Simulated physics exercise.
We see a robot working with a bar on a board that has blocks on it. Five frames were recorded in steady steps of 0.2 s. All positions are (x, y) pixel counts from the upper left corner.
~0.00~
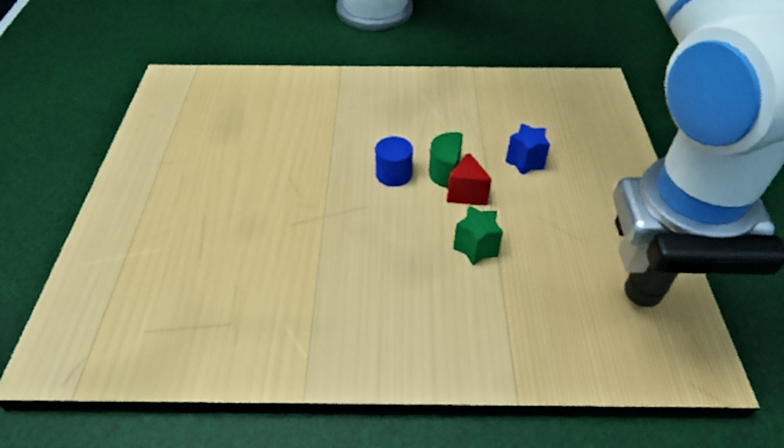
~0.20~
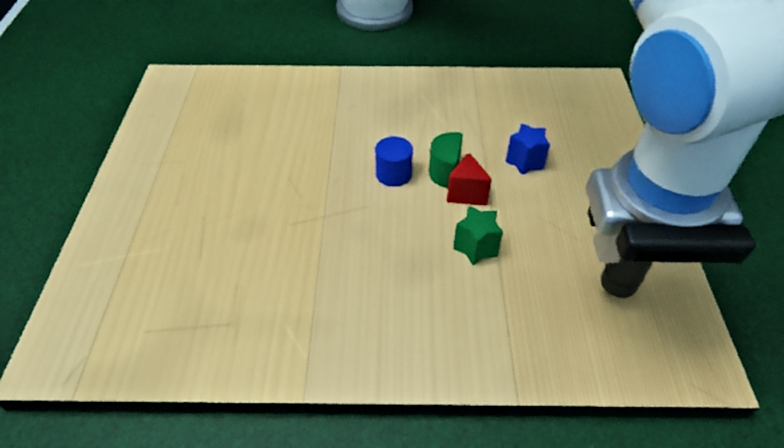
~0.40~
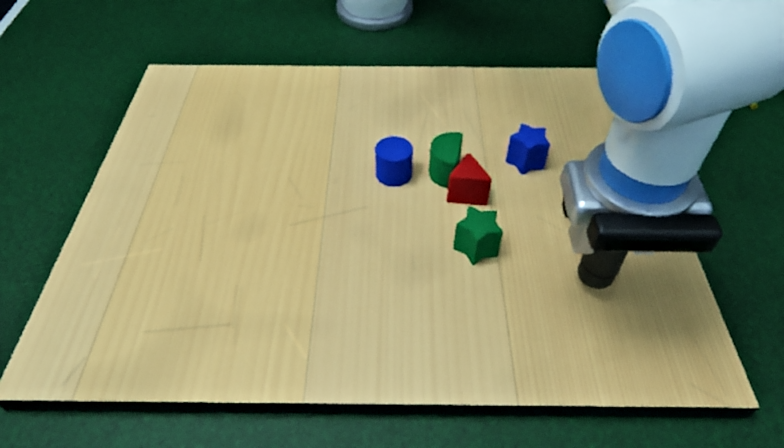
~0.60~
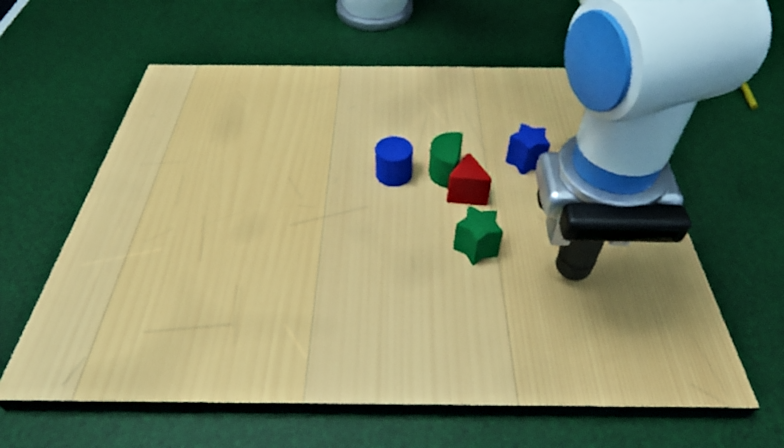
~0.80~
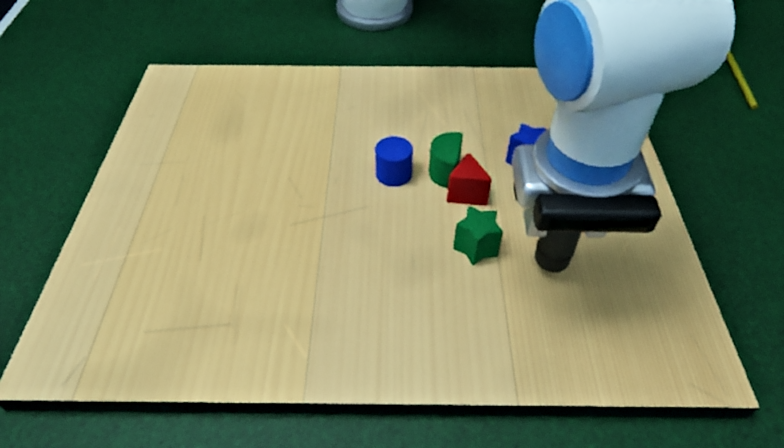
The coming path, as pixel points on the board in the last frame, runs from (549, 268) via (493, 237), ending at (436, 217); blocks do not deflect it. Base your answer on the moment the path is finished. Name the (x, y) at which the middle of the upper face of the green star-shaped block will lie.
It will end up at (442, 220).
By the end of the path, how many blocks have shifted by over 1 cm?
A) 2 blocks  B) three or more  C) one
C: One.
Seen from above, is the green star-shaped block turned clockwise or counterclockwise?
Seen from overhead, it turns anticlockwise.
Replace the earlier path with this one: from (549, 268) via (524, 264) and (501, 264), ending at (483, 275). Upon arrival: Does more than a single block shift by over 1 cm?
My answer is no.
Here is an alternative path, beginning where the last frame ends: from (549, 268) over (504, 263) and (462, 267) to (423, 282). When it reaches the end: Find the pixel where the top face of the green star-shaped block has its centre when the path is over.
The answer is (451, 214).
What follows on the original path. One third of the way, bar (514, 237); nothing pushed yet.
Two thirds of the way, bar (475, 220); green star-shaped block (453, 220), turned 35° anticlockwise.
At the end, bar (436, 208); red triangular piece still; green star-shaped block (442, 220), turned 70° anticlockwise.
